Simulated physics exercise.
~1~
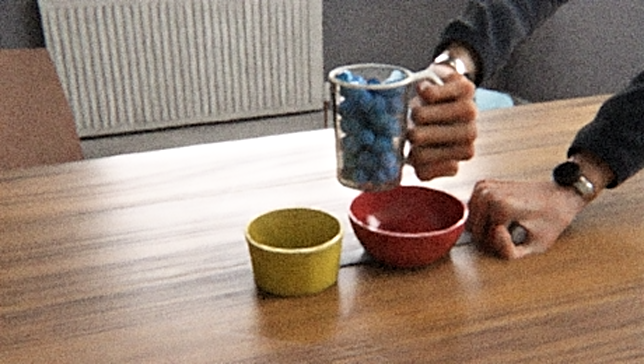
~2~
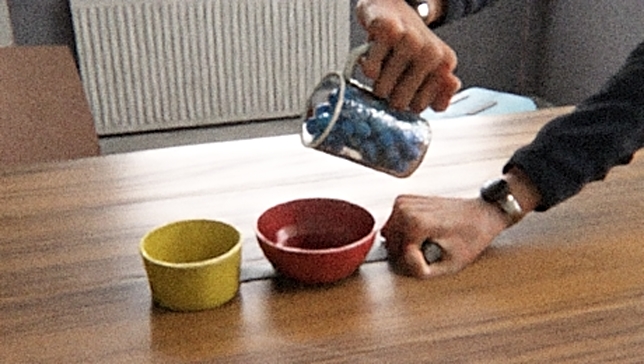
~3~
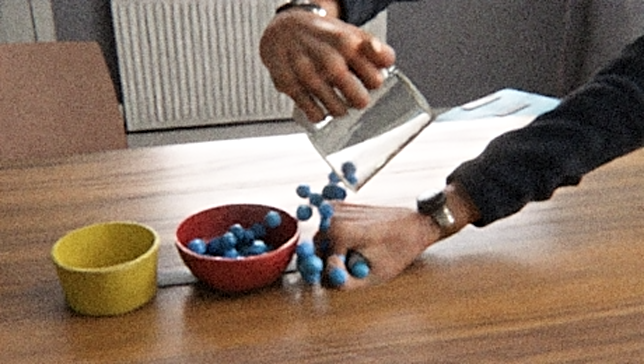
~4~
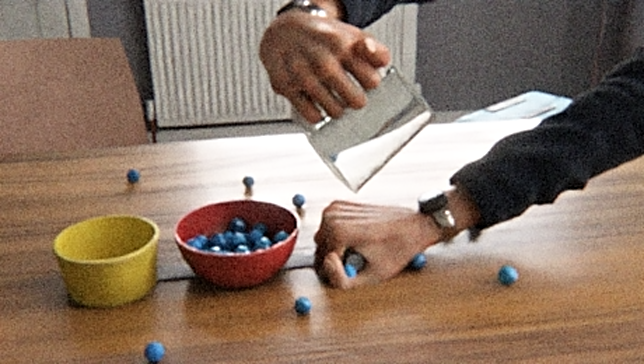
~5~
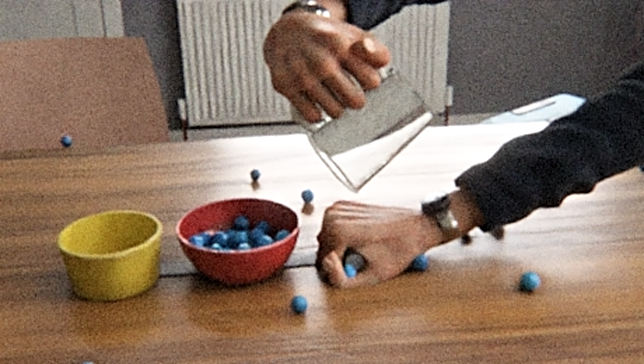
A clear handled cup full of blue balls is held over a wooden table, seen from slightly above, with a pale radiator behind. Beneath it sit a yellow dish on the left and a red bowl beside it, with a person's other fist resting at the right. The dishes slide left as the hand tips the cup. Balls drop into the red bowl, then spill over the fist once the bowl has moved past. The emptied cup stays tilted while stray balls roll across the table, leaving the red bowl partly filled and the yellow dish without any.
